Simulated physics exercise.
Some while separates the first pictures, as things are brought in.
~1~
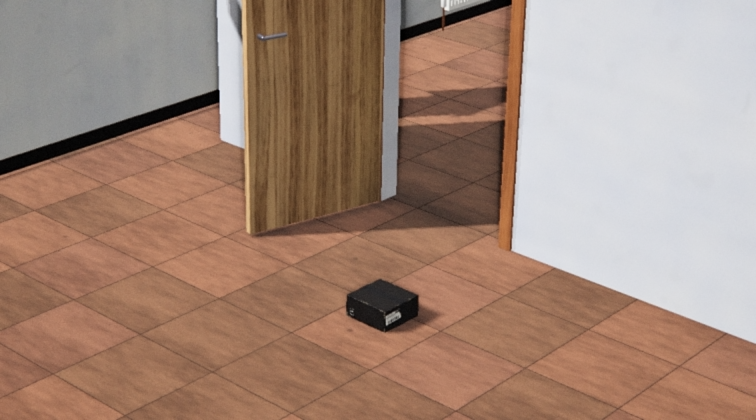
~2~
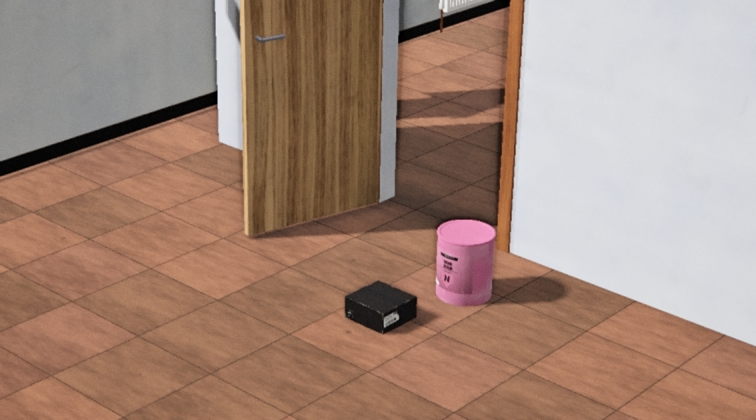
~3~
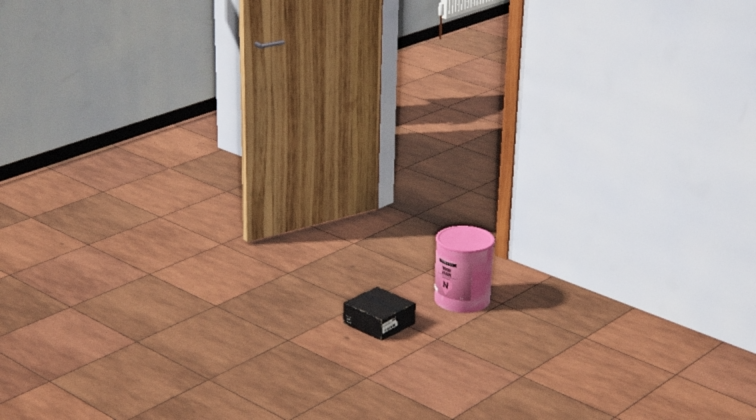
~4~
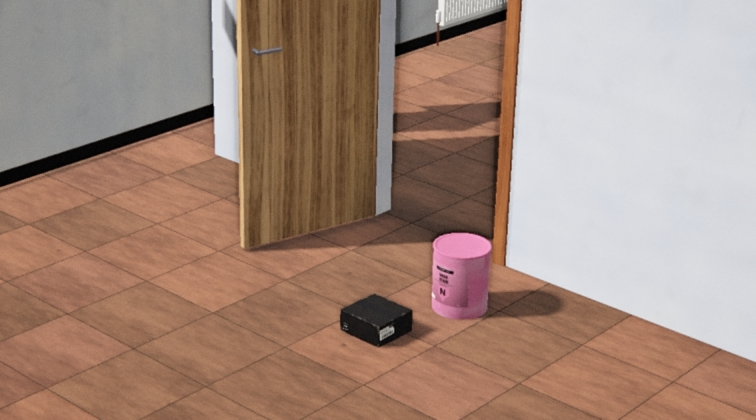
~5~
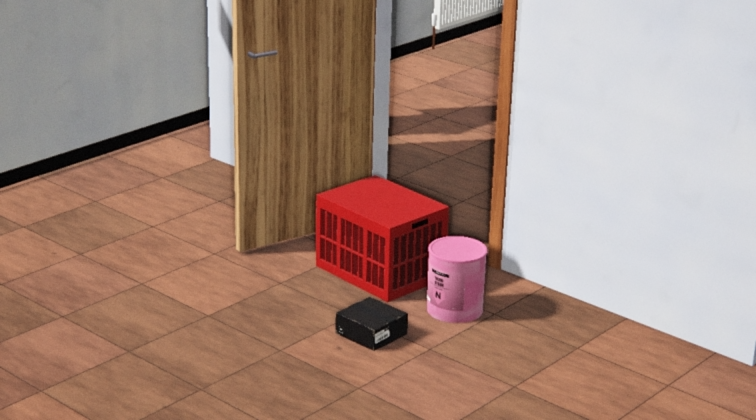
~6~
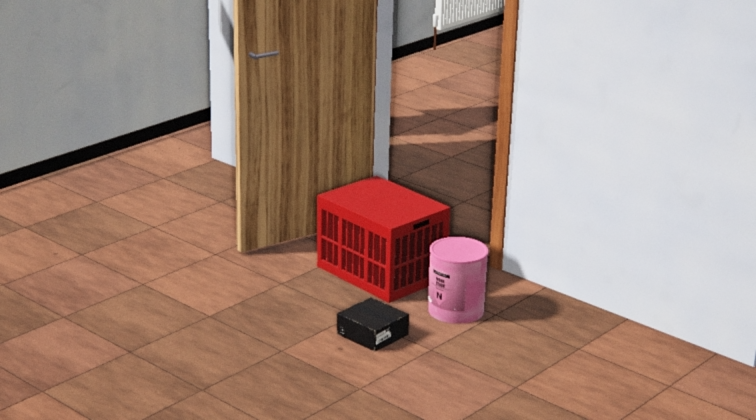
The footage shows a small black parcel on a tiled floor near a wide-open wooden door; a pink pail appears to its right, then a red chest appears behind them, while the door stays still.
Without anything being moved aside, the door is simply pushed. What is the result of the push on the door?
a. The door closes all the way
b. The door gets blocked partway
b, the door gets blocked partway.
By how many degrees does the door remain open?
The answer is roughly 75°.
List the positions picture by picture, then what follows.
The first picture shows door wide open and still.
The second picture shows door wide open and still; pink pail (465, 263); black parcel (381, 307).
The third picture shows door wide open and still; pink pail (464, 269); black parcel (379, 313).
The fourth picture shows door wide open and still; pink pail (461, 276); black parcel (376, 320).
The fifth picture shows door wide open and still; pink pail (456, 280); black parcel (372, 323).
The sixth picture shows door wide open and still; red chest (383, 238); pink pail (458, 280).
Then, 0.40 s past the last view, open by 99°.
Then, 0.70 s past the last view, open by 88°.
Then, 0.80 s past the last view, open by 83°.
Then, 1.00 s past the last view, open by 74°.
Finally, open by 74°; all 3 still in place. Final places as the last picture's camera would see them, red chest near (384, 238).
